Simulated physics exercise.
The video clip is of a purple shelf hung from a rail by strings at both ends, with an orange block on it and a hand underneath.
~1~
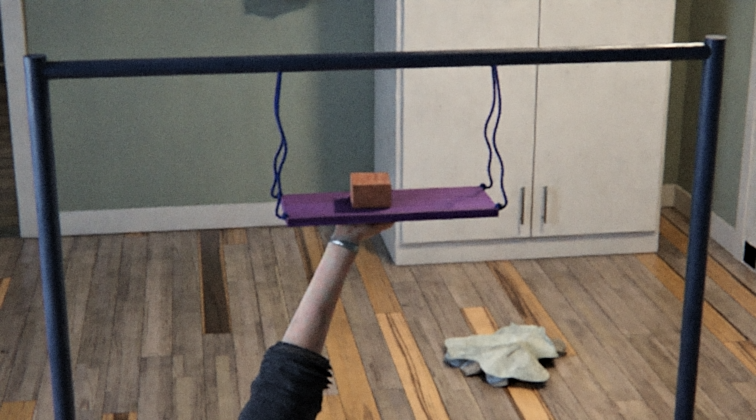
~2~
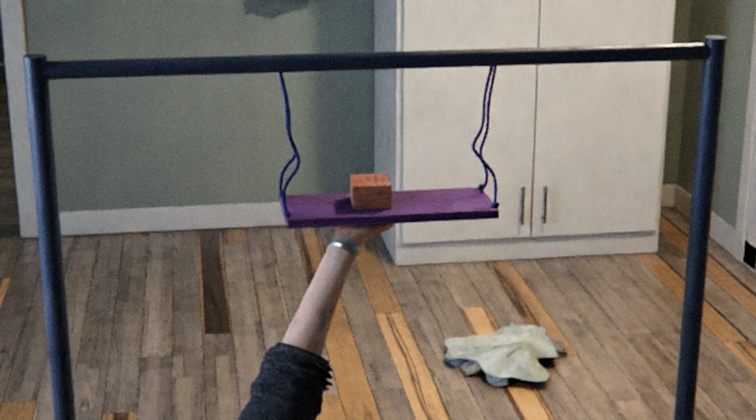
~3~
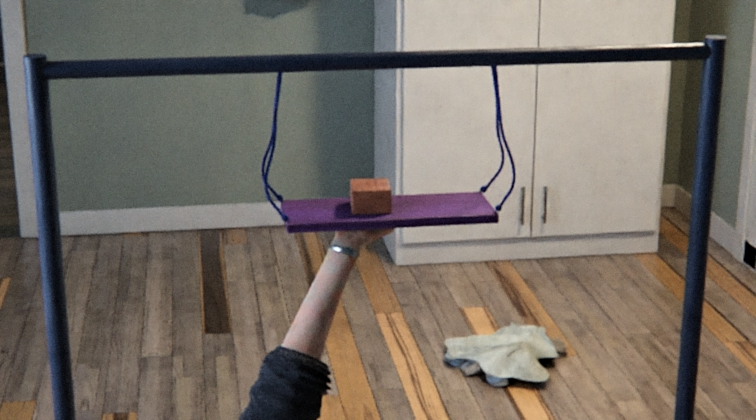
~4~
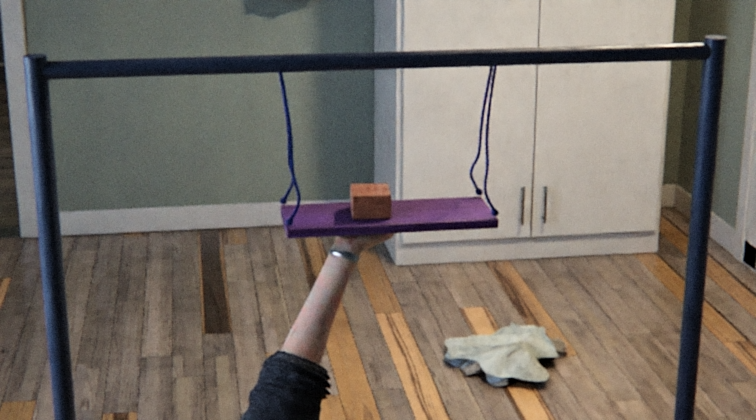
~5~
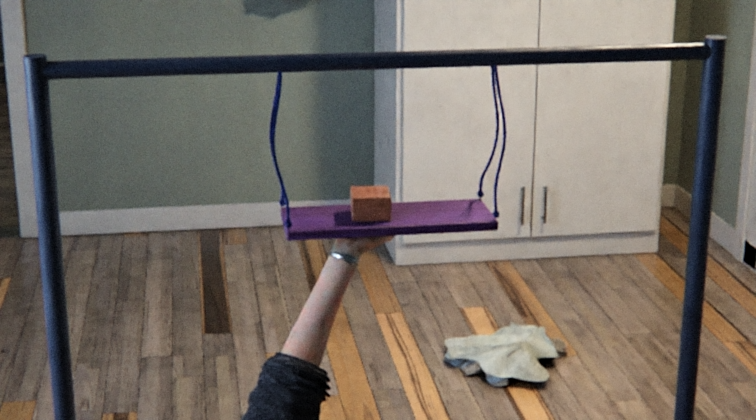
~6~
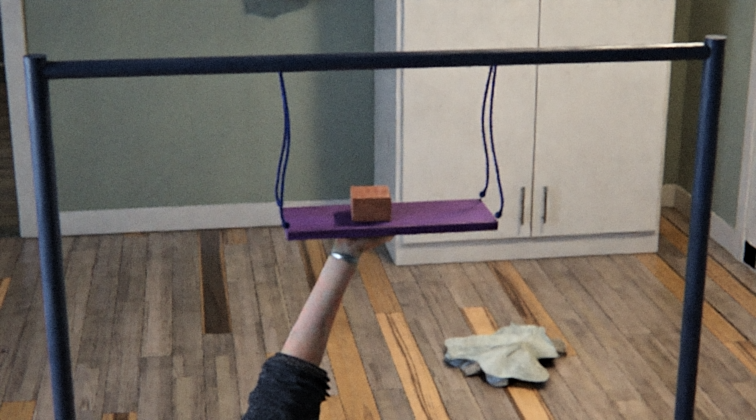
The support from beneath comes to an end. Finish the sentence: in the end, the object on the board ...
In the end, the object on the board is still on it.
Then, 0.34 s past the final frame, board level; block on the board near (370, 206).
When it is over, board level; block on the board near (370, 207). The orange block remains aboard.
